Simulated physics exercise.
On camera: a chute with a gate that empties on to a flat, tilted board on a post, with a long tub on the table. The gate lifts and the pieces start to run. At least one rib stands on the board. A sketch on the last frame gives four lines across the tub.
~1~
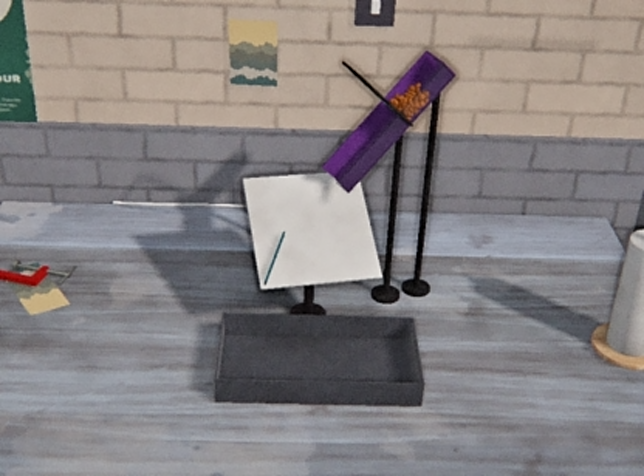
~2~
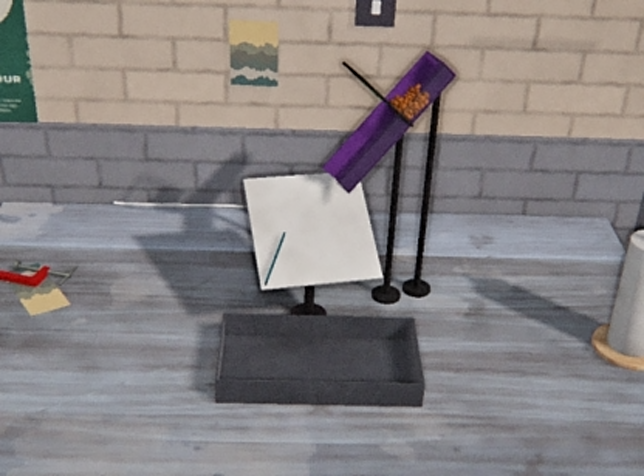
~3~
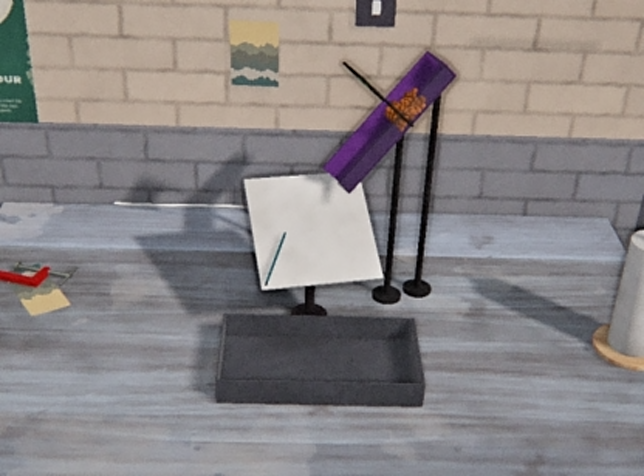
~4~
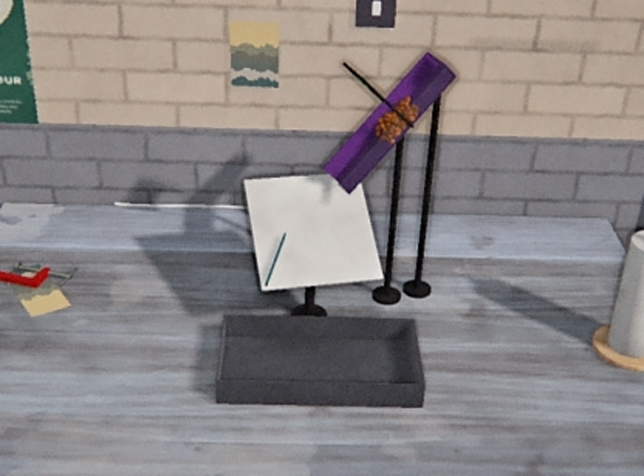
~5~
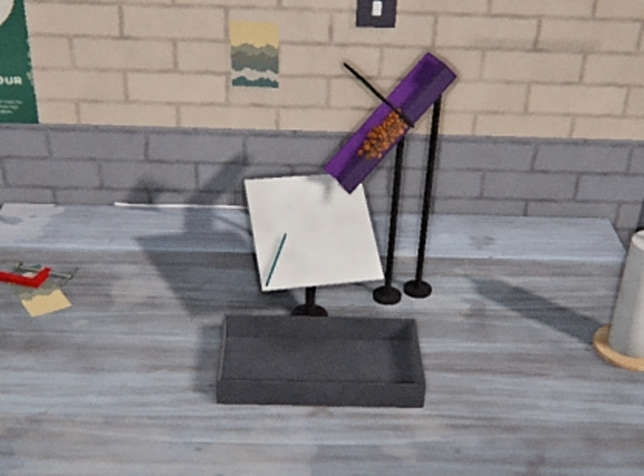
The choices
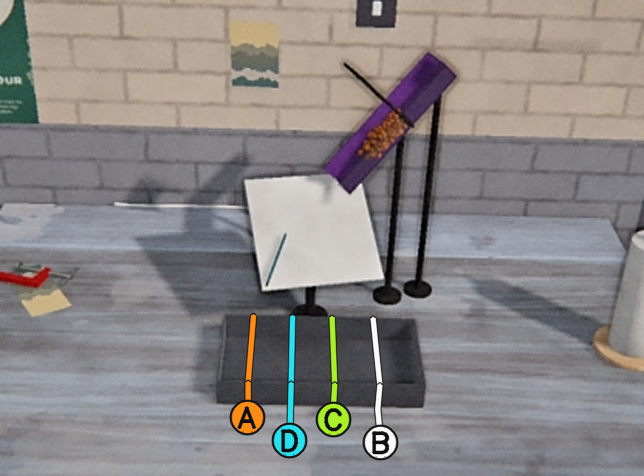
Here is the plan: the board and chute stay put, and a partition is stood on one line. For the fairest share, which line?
D works best here.
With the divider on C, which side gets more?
The left side.
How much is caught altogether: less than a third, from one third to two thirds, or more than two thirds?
More than two thirds.
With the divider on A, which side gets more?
More lands on the right.
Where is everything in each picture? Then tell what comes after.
Load behind the gate (408, 106), bits of cat kibble; lip of the chute (341, 185), sloping fairly steeply, in the first frame.
Middle of the board (312, 227), tilted fairly steeply; middle of its low edge (323, 283); of its high edge (302, 175), in the second frame.
Front corners of the tub (216, 380) and (425, 384), empty; front of the load (394, 122), in the third frame.
Middle of the load (397, 122); its front (378, 134), roughly a third of the way to the lip; rib from (285, 233) to (267, 282), in the fourth frame.
Middle of the load (386, 136); its front (361, 153), roughly two thirds of the way to the lip, in the fifth frame.
On the marked copy, line A crosses the front rim at (248, 381); line B crosses the front rim at (379, 384); line C crosses the front rim at (334, 383); line D crosses the front rim at (291, 382).
With A, of what is caught, about a tenth on the left of the divider, almost all on the right.
With B, of what is caught, every piece on the left of the divider, not one piece on the right.
With C, of what is caught, the larger part on the left of the divider, about a tenth on the right.
With D, of what is caught, roughly half on the left of the divider, roughly half on the right.
